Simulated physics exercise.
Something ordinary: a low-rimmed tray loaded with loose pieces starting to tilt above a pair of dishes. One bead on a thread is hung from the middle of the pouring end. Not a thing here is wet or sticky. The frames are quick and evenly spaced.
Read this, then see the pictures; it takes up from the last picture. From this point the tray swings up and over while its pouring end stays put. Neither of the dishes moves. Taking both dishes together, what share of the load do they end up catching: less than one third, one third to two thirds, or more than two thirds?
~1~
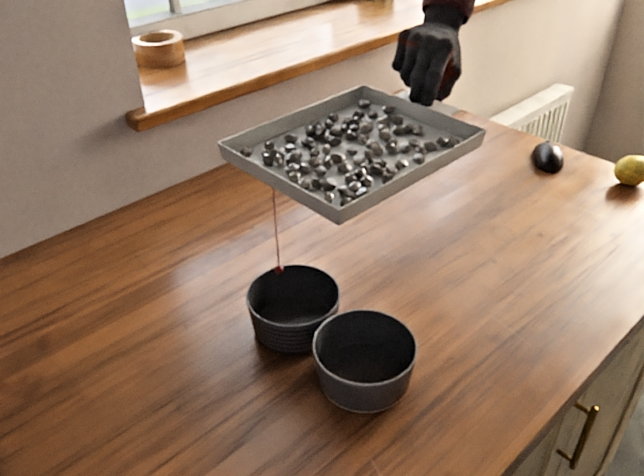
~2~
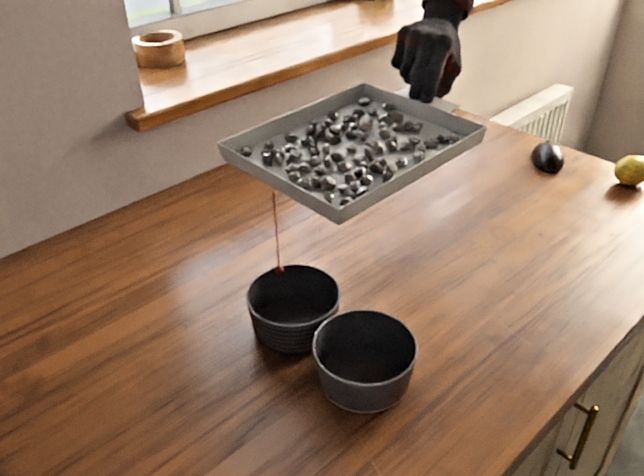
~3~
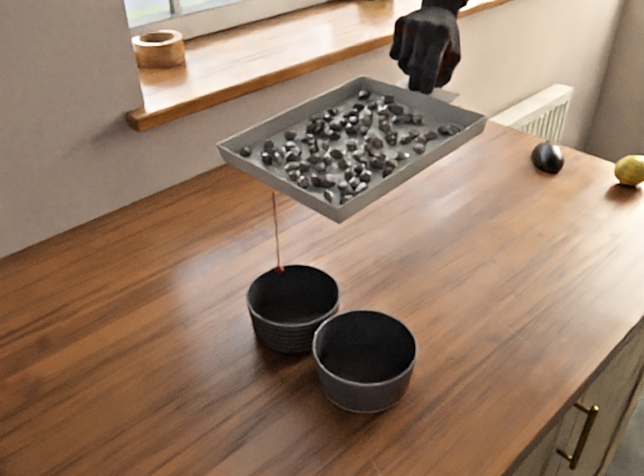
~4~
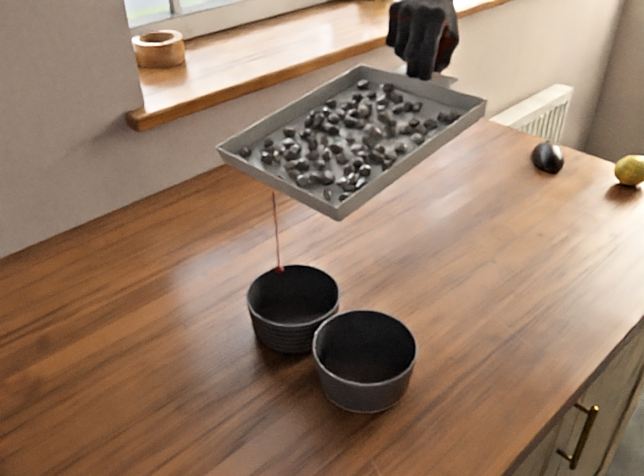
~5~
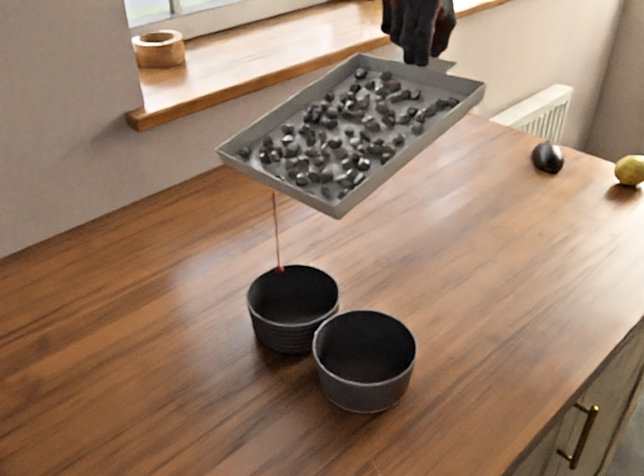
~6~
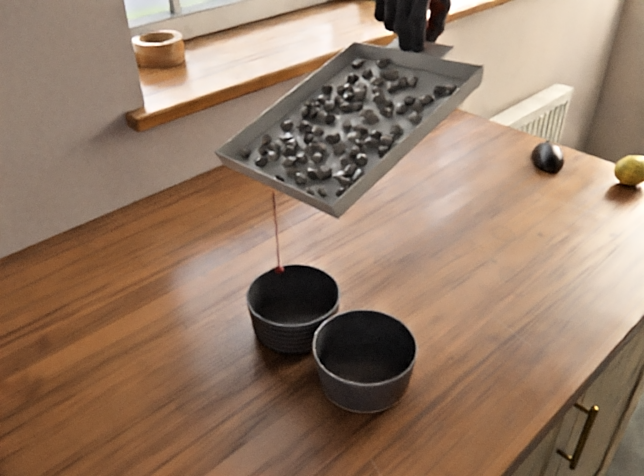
They catch less than one third.
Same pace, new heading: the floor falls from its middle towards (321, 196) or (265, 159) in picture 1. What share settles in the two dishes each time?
The first try gives close to 70 percent; the next gives 0 percent.
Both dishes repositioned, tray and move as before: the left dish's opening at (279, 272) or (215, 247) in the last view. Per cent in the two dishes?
Close to 20 in a hundred, then close to 80 in a hundred.
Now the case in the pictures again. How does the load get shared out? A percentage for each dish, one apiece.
Share at the end - left dish ~ 10 %, right dish ~ 0 %.
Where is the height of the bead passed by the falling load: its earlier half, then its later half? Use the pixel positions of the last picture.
First around (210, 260), afterwards around (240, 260).
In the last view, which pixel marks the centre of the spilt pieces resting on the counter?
Close to (203, 304).
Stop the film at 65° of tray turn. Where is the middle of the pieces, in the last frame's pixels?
Close to (258, 149).
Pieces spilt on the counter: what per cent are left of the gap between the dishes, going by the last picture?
Close to 100 %.
Soon, tray tipped steeply; nearly all on the tray; a stray few in the air.
A while on, tray tipped past a quarter turn; about a third on the tray; a stray few in the left dish; about half outside both; a small part in the air.
Towards the end, tray tipped past a quarter turn; a small part in the left dish; nearly all outside both.
Finally, tray tipped past a quarter turn; none in the right dish; a small part in the left dish; nearly all outside both.
